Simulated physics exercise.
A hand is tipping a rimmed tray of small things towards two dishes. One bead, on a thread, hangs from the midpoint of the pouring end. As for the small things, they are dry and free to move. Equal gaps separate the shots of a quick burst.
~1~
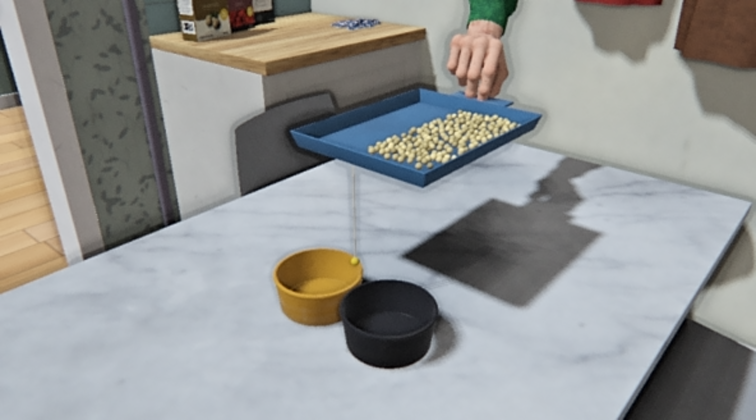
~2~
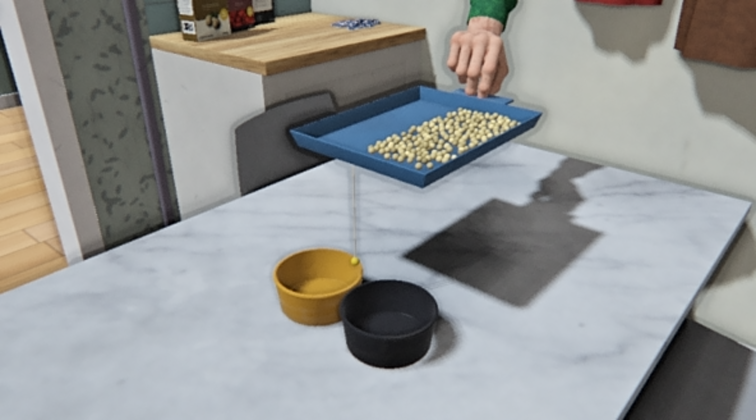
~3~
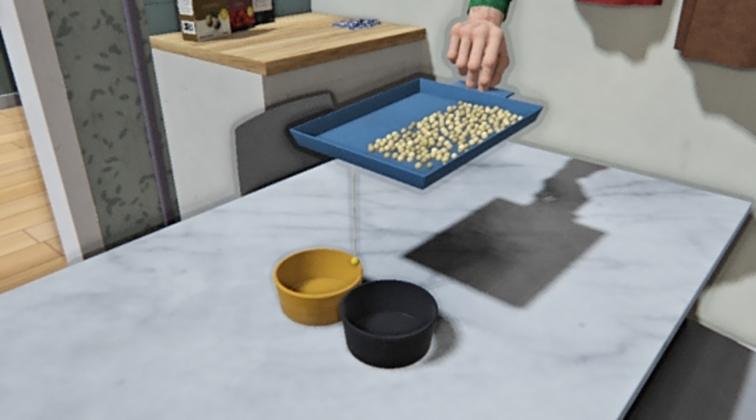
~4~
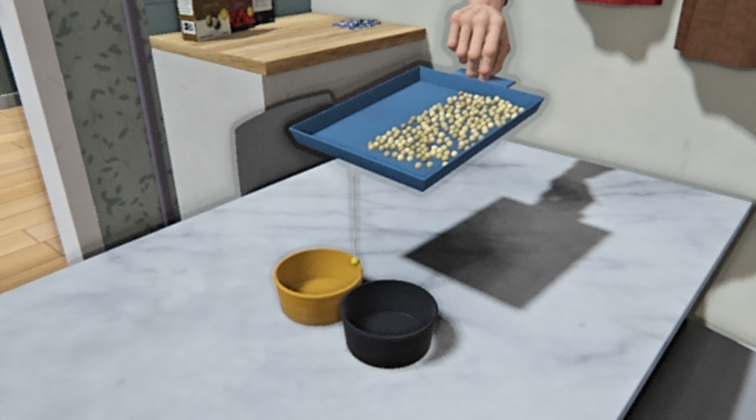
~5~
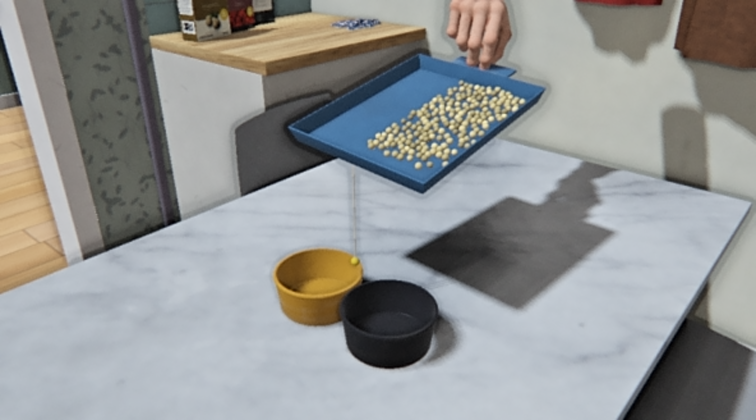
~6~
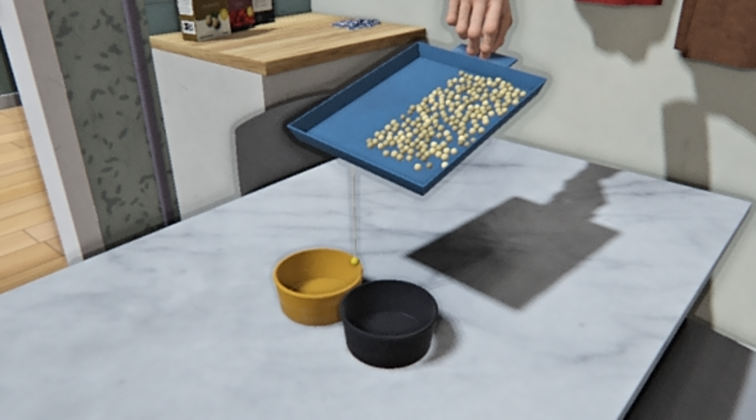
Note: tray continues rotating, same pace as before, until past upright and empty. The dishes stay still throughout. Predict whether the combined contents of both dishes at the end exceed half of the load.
The combined contents exceed half.
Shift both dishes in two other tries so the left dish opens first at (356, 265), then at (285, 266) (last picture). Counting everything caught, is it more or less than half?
Placing 1: A majority of it. Placing 2: A minority of it.
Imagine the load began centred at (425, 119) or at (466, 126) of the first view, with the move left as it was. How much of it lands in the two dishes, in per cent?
It would be about 90 per cent for the first and about 90 per cent for the second.
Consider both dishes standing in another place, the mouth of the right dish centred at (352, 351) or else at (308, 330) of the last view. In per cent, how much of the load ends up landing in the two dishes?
It comes to roughly 10 per cent in one try and roughly 0 per cent in the next.
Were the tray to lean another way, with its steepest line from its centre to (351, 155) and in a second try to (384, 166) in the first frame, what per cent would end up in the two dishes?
First some 70, then 90 per cent.
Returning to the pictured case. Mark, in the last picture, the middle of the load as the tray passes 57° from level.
The middle of the pieces sits at roughly (412, 170).
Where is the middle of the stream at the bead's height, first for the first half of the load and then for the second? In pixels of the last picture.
(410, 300), then (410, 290).
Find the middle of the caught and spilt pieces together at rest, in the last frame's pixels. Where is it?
Centre at rest: Close to (397, 338).
Soon after the last picture, tray tipped steeply; nearly all on the tray; a stray few in the air.
A little later, tray tipped right over; about a quarter on the tray; about a third in the right dish; a small part outside both; about a quarter in the air.
Later still, tray tipped past a quarter turn; nearly all in the right dish; a small part outside both.
At rest, tray tipped past a quarter turn; nearly all in the right dish; none in the left dish; a small part outside both.
